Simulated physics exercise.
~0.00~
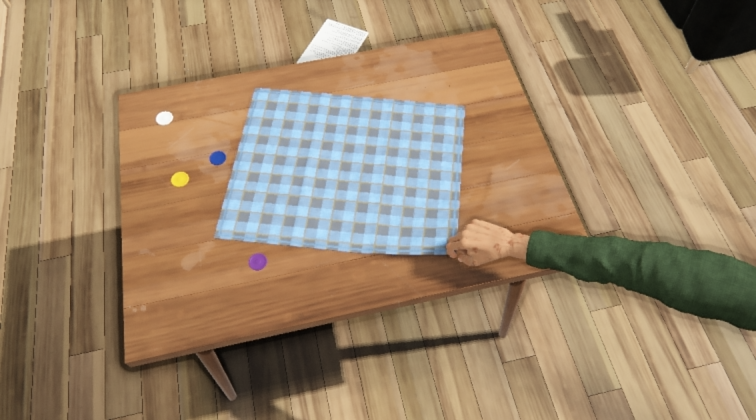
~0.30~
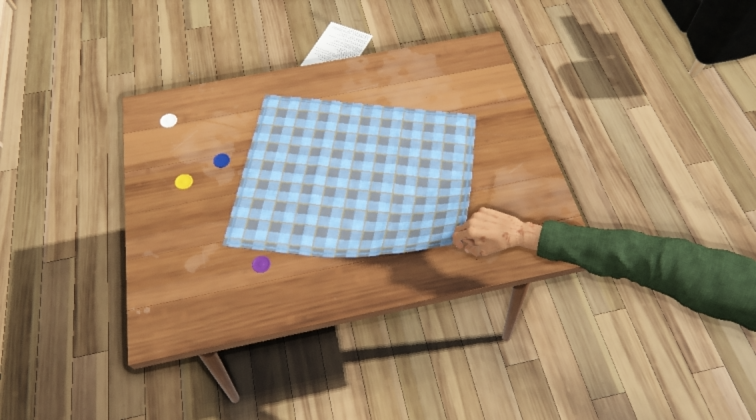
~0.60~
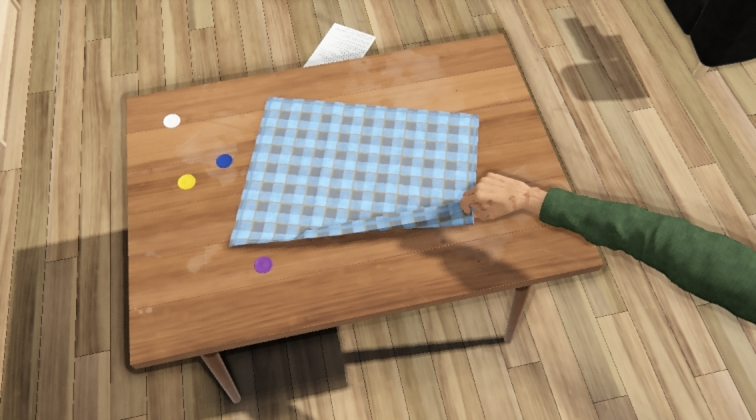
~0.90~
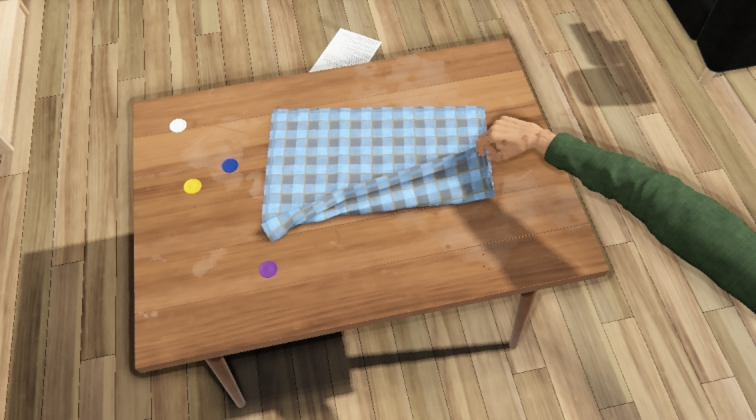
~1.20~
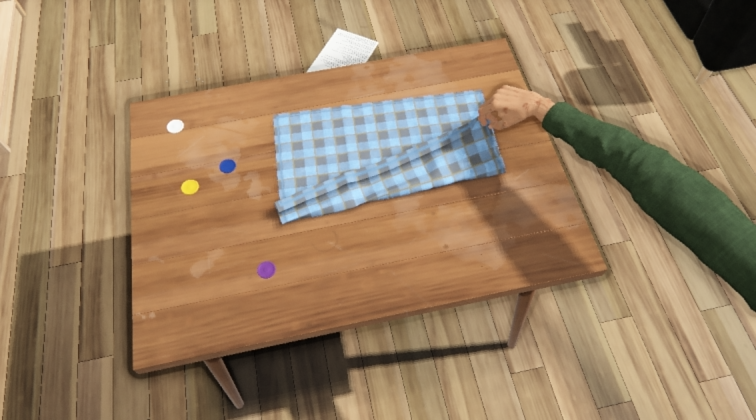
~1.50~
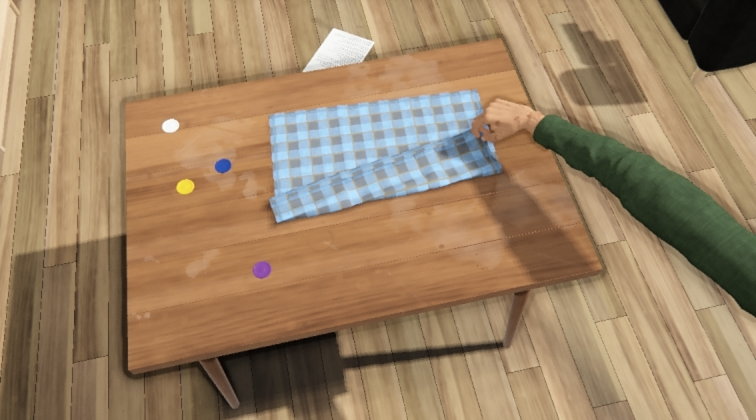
A checkered cloth is lifted by its near right corner and partly folded back by a hand.
